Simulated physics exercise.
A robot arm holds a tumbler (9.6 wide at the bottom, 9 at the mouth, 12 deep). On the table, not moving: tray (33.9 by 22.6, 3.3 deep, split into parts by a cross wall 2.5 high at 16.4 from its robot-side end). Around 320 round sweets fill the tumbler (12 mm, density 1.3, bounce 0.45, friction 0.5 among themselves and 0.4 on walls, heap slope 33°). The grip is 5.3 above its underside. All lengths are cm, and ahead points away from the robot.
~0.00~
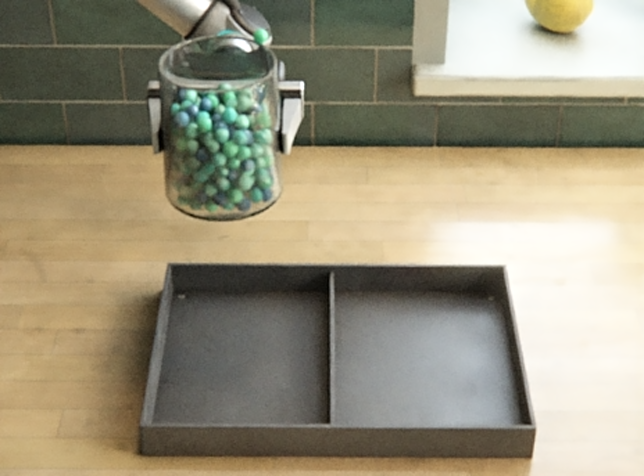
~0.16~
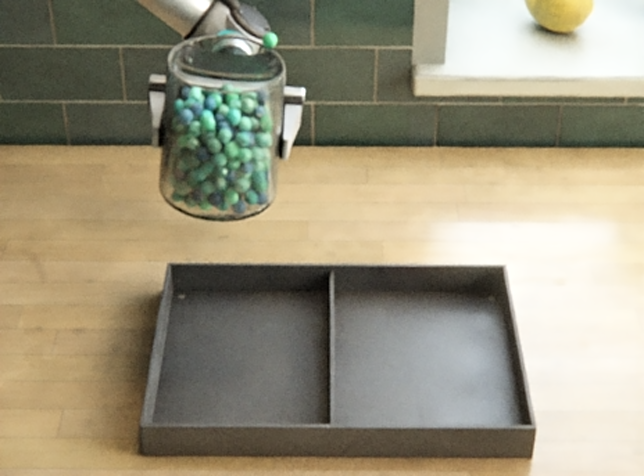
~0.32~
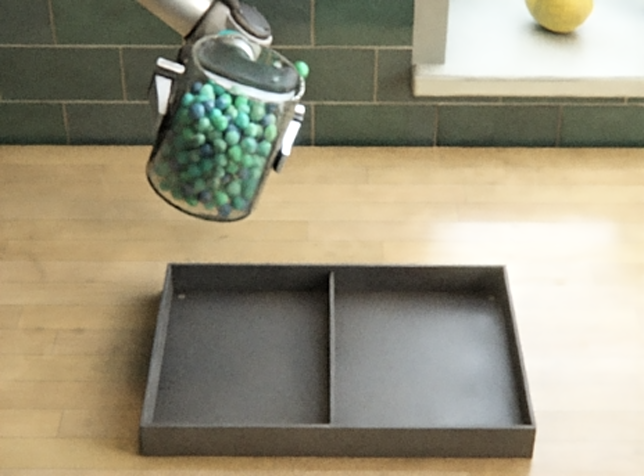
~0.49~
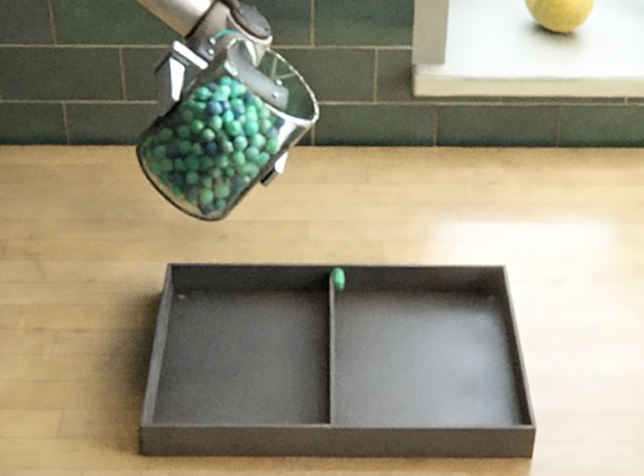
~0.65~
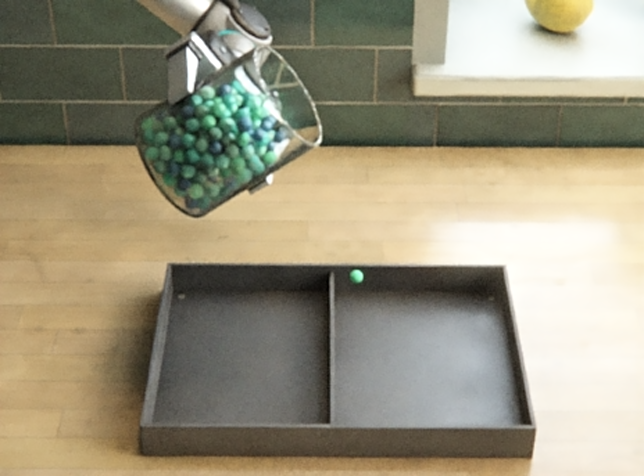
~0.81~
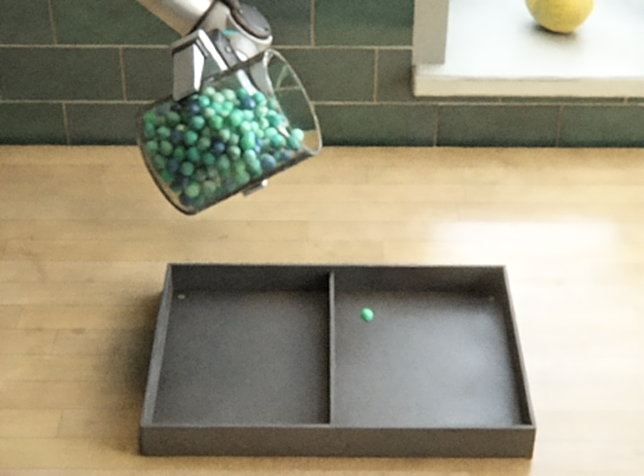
A kitchen worktop of pale wood against green tiles is seen from slightly above by a still camera. A robot arm holds a clear tumbler full of green and blue round sweets over a dark grey, two-part tray, with a yellow fruit on a white ledge at upper right. The arm tilts the tumbler steadily to the right, the sweets shift inside, and one green sweet drops into the tray's right part and moves a little.
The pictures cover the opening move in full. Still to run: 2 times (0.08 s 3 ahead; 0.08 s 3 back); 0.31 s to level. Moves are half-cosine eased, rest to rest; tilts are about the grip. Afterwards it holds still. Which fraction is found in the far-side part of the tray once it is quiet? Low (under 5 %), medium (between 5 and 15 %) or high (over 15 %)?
Share in the far-side part of the tray: Medium (between 5 and 15 %).
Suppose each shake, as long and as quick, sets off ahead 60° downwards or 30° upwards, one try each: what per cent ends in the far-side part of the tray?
Some 5 and 20 per cent.
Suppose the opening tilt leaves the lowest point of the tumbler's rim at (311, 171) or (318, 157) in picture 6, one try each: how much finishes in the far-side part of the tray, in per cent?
About 45 and 25 per cent.
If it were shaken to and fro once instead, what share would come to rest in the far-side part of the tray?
Then about 5 per cent.
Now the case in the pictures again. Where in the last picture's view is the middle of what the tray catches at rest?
At about (417, 369).
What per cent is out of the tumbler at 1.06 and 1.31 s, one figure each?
About 5, 10.
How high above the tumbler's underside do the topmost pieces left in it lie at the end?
Roughly 9.5 cm.
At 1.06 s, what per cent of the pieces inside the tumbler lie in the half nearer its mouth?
About 40 per cent.
After 1.06 s, tilted 61° forward, highest piece 29 above the table; 309 in the tumbler, 1 in the far-side part, 10 in flight or on a rim.
After 1.31 s, tilted 22° forward, highest piece 32 above the table; 287 in the tumbler, 25 in the far-side part, 2 in the robot-side part, 6 in flight or on a rim.
After 1.64 s, level, highest piece 30 above the table; 285 in the tumbler, 29 in the far-side part, 3 in the robot-side part, 1 on the table or floor, 2 in flight or on a rim.
After 2.69 s, level, highest piece 30 above the table; 285 in the tumbler, 29 in the far-side part, 5 in the robot-side part, 1 on the table or floor.
At rest, 285 in the tumbler, 29 in the far-side part, 5 in the robot-side part, 1 on the table or floor. That is 9 % in the far-side part of the tray.
